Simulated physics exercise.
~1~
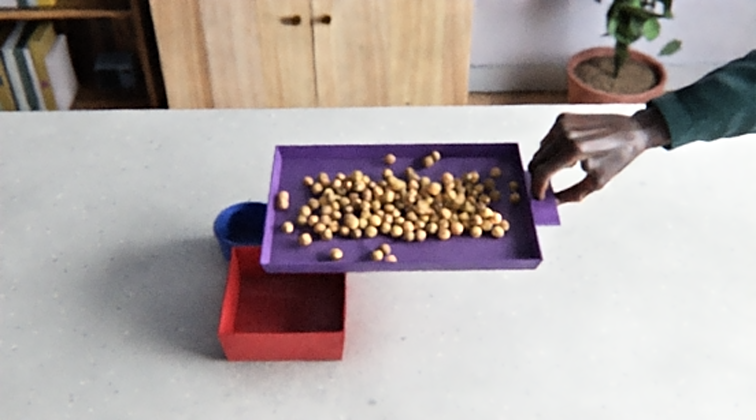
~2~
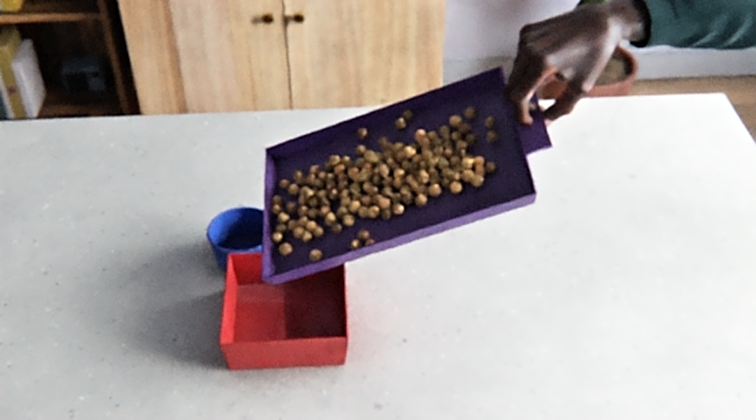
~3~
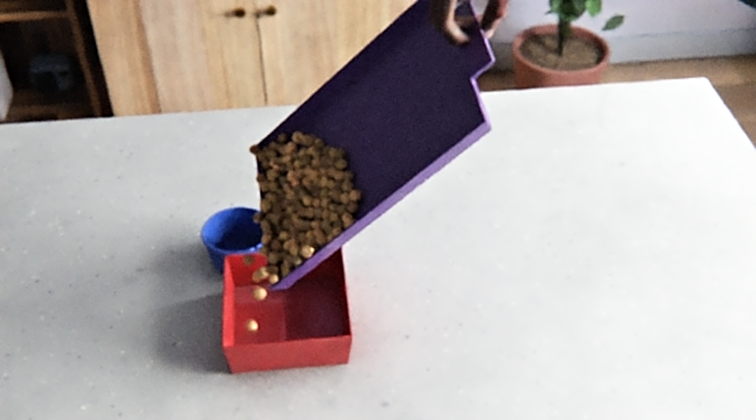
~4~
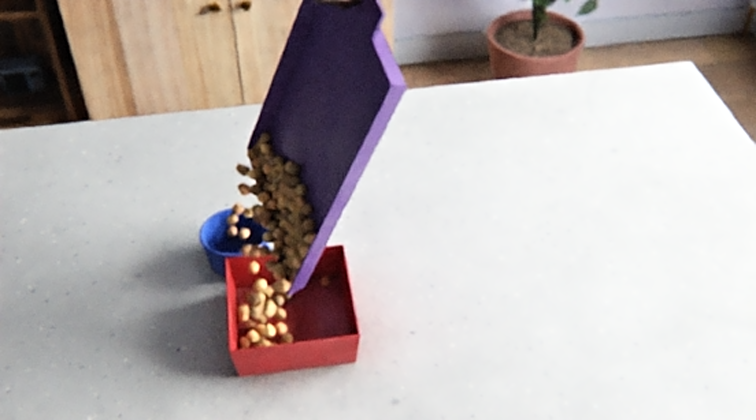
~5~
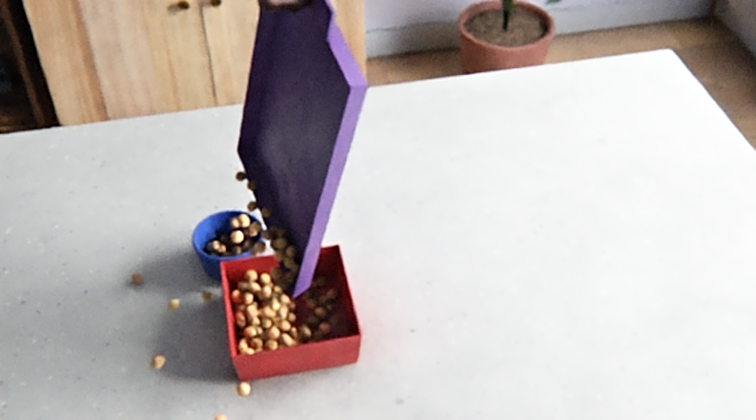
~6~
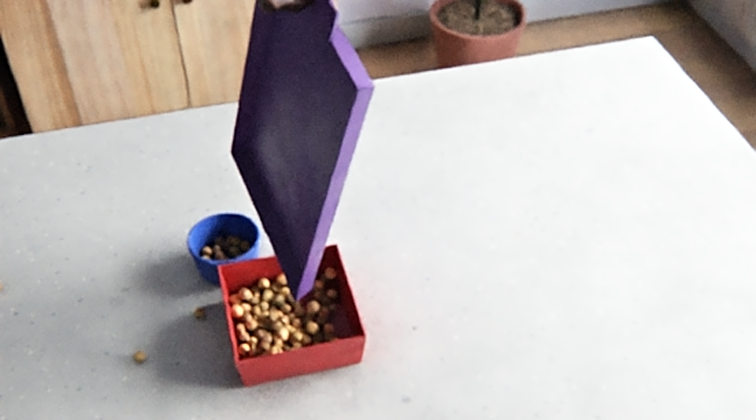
A hand-tilted purple tray pours wooden beads mostly into a red tin, with some scattering.
